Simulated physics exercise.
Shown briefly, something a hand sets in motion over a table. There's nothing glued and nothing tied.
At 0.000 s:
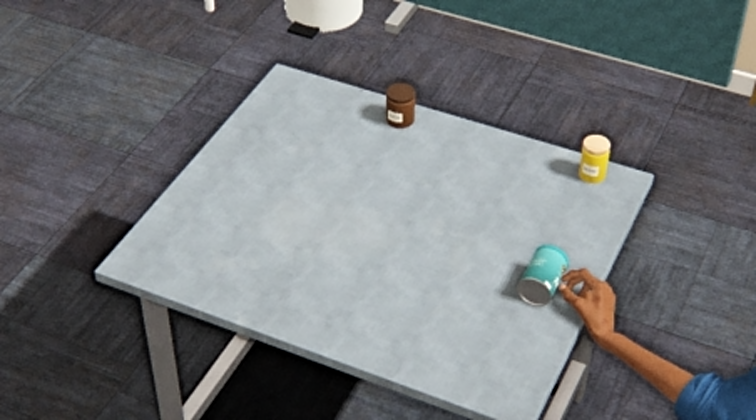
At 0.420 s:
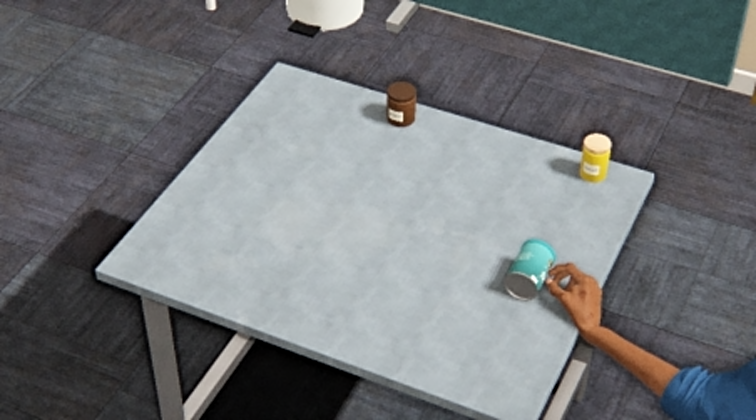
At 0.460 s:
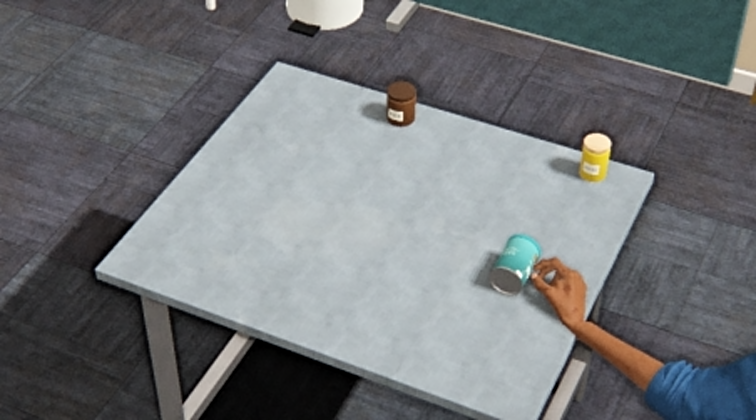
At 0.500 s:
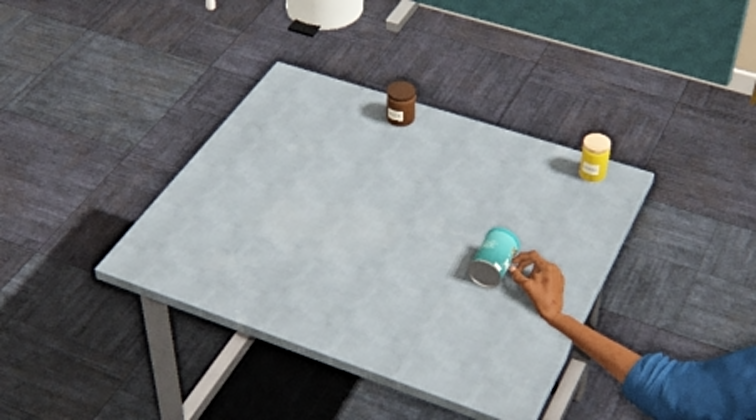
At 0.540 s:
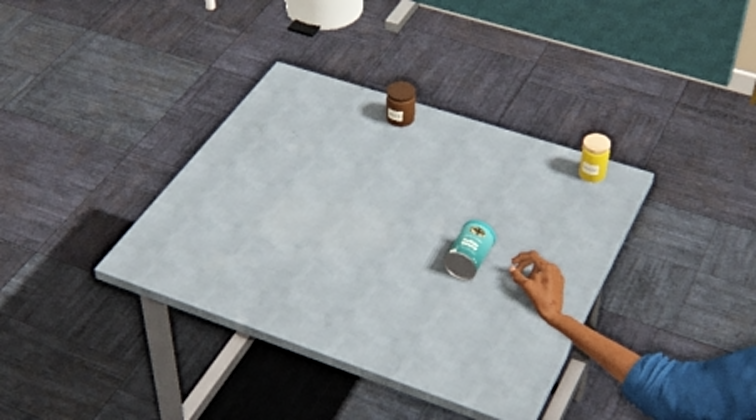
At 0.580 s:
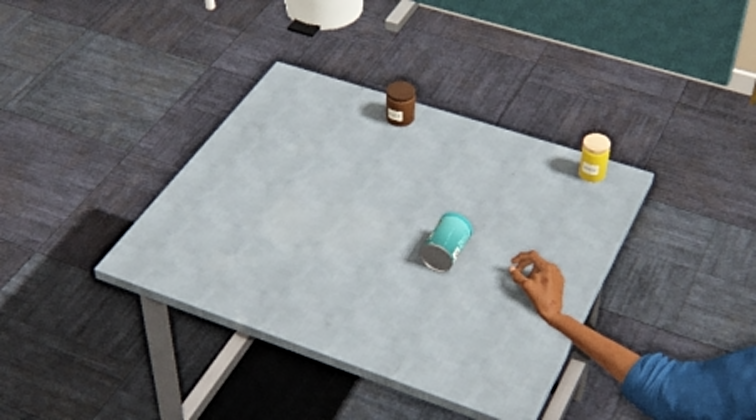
A turquoise tin lies on its side on a pale grey table, seen from above at an angle in a room with dark carpet tiles. A brown jar stands near the far edge and a yellow one near the right corner, while a blue-sleeved arm reaches in from the lower right. The hand pushes the tin leftward, then stays back as it rolls on alone, the camera still.
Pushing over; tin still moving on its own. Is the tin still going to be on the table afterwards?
No. It winds up off the table.
After 0.88 s, turquoise tin shifted well along near (291, 191).
After 1.18 s, turquoise tin now off the table.
After 1.48 s, things are still on the move.
In the end (1.7 s), off the table, turquoise tin.
